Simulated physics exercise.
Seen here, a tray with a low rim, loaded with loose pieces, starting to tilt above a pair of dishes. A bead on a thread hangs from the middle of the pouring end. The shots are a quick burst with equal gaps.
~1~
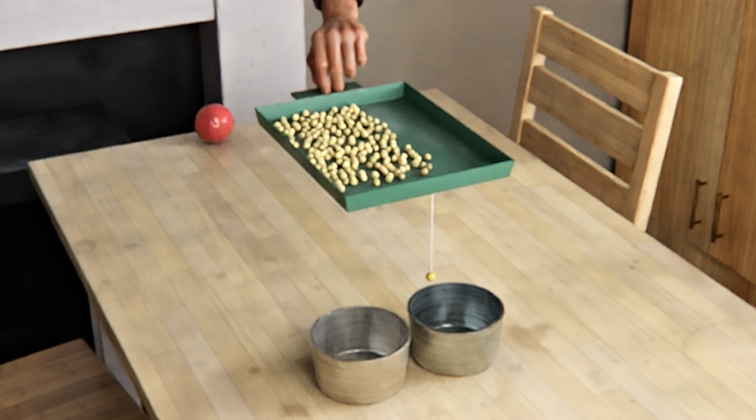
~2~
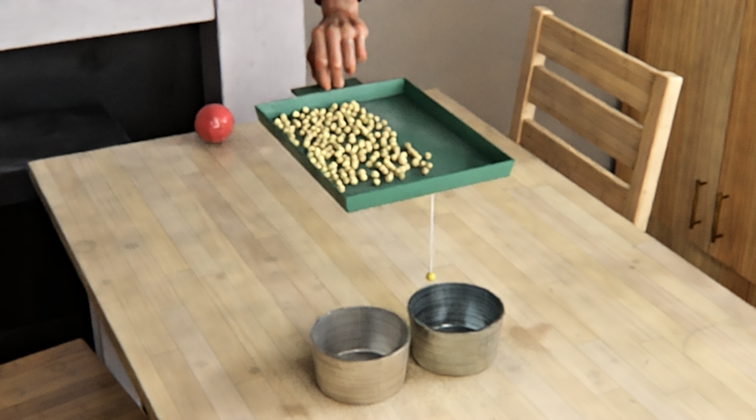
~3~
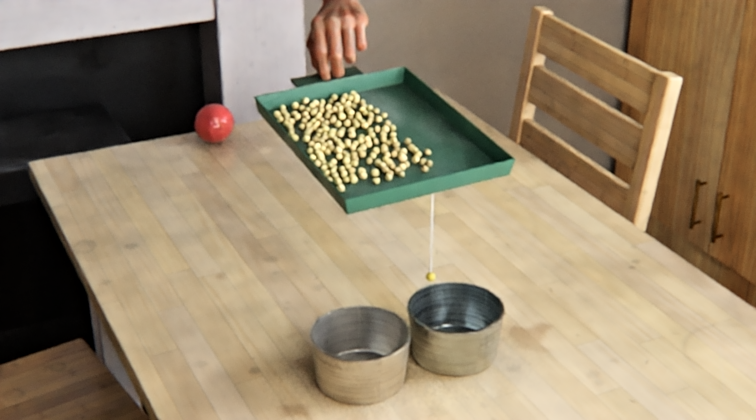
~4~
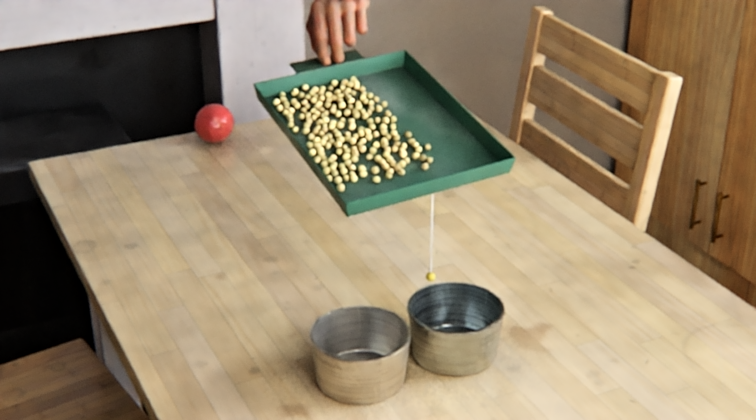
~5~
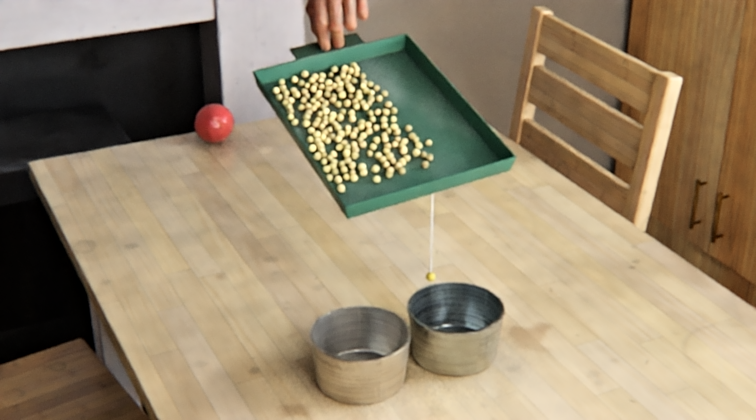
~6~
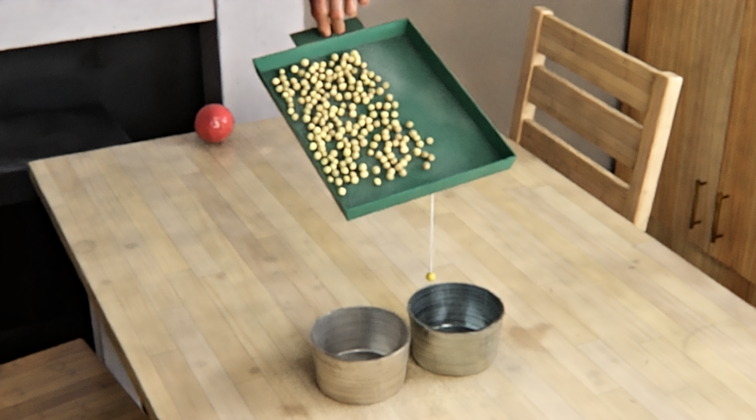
A hand gripped a green tray of soya beans above two metal dishes and steadily raised the handle end, tilting the tray toward its front left corner while a small bead hung below on a thread.
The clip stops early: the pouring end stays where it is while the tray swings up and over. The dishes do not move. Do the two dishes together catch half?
They take over half between them.
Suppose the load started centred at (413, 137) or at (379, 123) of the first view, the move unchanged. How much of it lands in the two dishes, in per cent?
Near 80 % and 90 %.
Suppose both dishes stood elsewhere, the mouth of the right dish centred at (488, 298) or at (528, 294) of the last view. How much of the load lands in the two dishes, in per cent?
Roughly 70 per cent, and 20 per cent.
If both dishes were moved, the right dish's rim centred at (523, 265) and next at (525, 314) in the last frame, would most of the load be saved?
In turn: Not half; not half.
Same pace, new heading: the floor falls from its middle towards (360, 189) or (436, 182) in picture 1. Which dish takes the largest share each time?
First the left dish, then the right dish.
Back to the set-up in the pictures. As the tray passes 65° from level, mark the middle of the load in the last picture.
Near (368, 204).
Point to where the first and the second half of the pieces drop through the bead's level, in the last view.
Around (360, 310) and then (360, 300).
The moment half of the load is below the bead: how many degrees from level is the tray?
At some 105 degrees.
Just after the last frame, tray tipped steeply; the larger part on the tray; about a tenth in the left dish; just a few outside both; about a tenth in the air.
A moment on, tray tipped past a quarter turn; roughly a quarter on the tray; roughly half in the left dish; just a few in the right dish; about a tenth outside both; roughly a quarter in the air.
Further on, tray tipped past a quarter turn; the larger part in the left dish; about a tenth in the right dish; about a tenth outside both.
When it is over, tray tipped past a quarter turn; the larger part in the left dish; about a tenth in the right dish; about a tenth outside both.
